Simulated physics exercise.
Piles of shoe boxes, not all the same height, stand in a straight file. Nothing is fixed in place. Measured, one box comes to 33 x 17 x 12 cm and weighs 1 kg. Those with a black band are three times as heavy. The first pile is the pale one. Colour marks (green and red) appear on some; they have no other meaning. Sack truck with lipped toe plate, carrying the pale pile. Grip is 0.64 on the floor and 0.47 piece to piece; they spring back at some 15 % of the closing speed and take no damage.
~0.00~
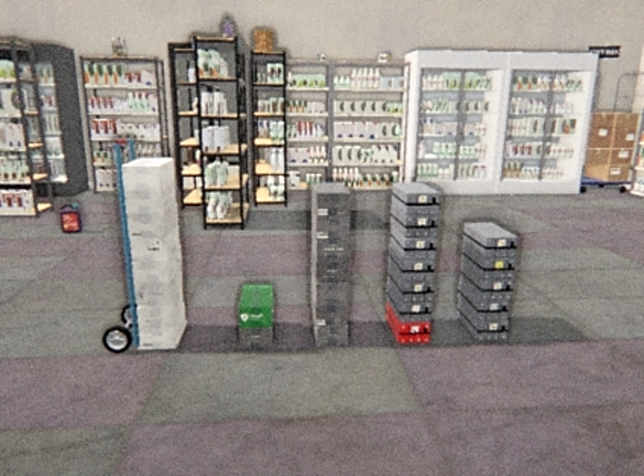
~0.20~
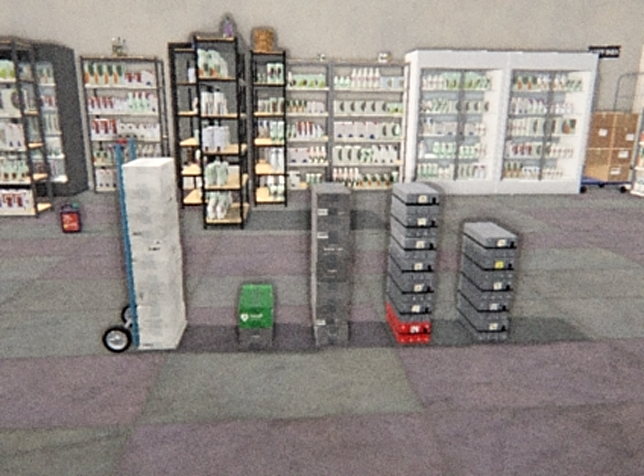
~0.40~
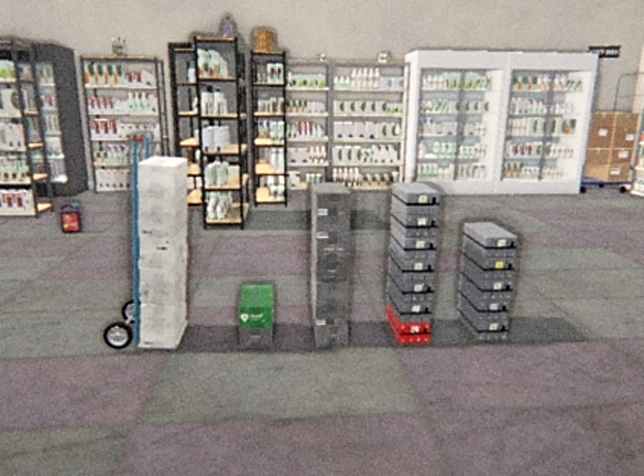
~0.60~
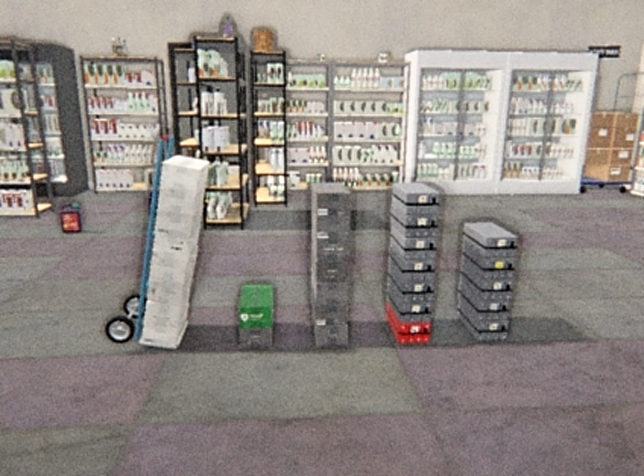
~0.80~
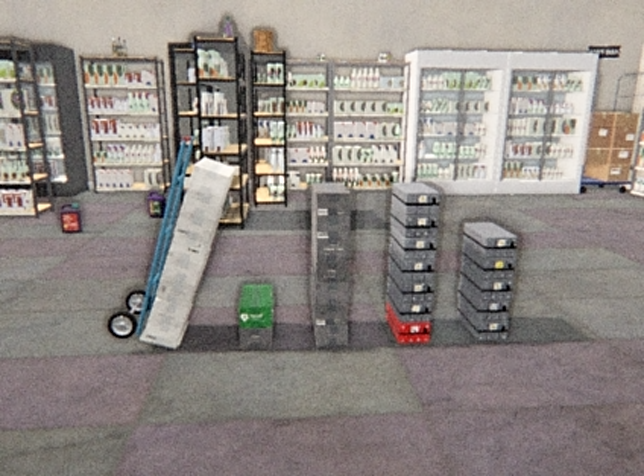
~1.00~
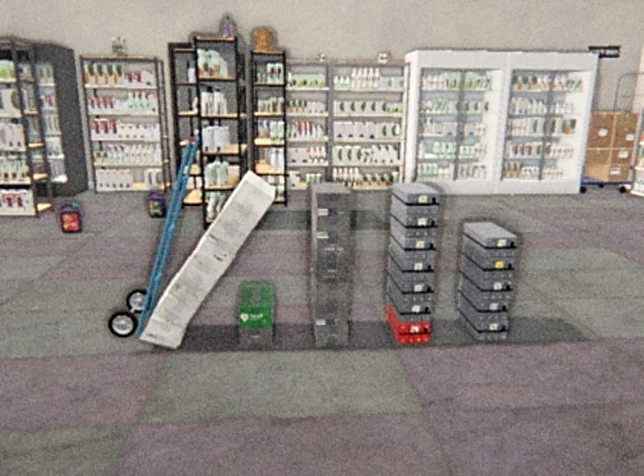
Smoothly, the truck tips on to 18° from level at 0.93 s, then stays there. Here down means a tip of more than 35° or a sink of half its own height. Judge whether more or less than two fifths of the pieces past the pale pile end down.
Less.
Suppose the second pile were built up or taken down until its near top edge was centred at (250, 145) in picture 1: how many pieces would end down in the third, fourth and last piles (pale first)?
Pile by pile that makes third 7, fourth 6, last 5.
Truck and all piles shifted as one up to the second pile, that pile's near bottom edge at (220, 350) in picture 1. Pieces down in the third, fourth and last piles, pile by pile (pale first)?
That would give third 0, fourth 0 and last 0.
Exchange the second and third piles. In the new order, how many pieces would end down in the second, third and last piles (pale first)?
Pile by pile, you'd see second at 7, third at 0 and last at 0 down.
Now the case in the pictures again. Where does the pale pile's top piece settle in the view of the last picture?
Somewhere about (319, 277).
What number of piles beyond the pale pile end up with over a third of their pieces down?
The count is 0.
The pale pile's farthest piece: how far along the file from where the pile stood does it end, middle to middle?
Distance along: Near 85 cm.
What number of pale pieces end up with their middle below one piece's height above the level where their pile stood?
The tally of pale pieces is 3.
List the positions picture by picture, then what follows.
In the first picture (places mark the middle of the side facing us), truck frame (121, 187) 0° forward; red box (415, 334); green box (257, 295); the rest undisturbed.
Truck frame (122, 187) 0° forward; red box (415, 334), in the second picture.
Truck frame (135, 184) 4° forward, top of the pale pile leaning 4°; red box (415, 334); the rest undisturbed, in the third picture.
Truck frame (157, 182) 11° forward, top of the pale pile leaning 11°; red box (415, 334); the rest undisturbed, in the fourth picture.
Truck frame (175, 182) 17° forward, top of the pale pile leaning 20°; green box (257, 295); the rest undisturbed, in the fifth picture.
Truck frame (179, 182) 18° forward, top of the pale pile leaning 36°; green box (257, 295); red box (415, 334); the rest undisturbed, in the sixth picture.
After 1.08 s, 7 of the pale pile down; none of the 21 other boxes down.
After 1.20 s, 7 of the pale pile down; none of the 21 other boxes down, 3 disturbed.
After 1.40 s, 7 of the pale pile down; none of the 21 other boxes down, 7 disturbed.
After 1.68 s, 7 of the pale pile down; none of the 21 other boxes down, 8 disturbed; green box shifted 10 mm.
At rest (2.2 s), 7 of the pale pile down; none of the 21 other boxes down, 9 disturbed; red box unmoved; green box shifted 11 mm. That is 0 per cent. As the last picture would show them, middles, red box near (407, 321), green box near (259, 305).
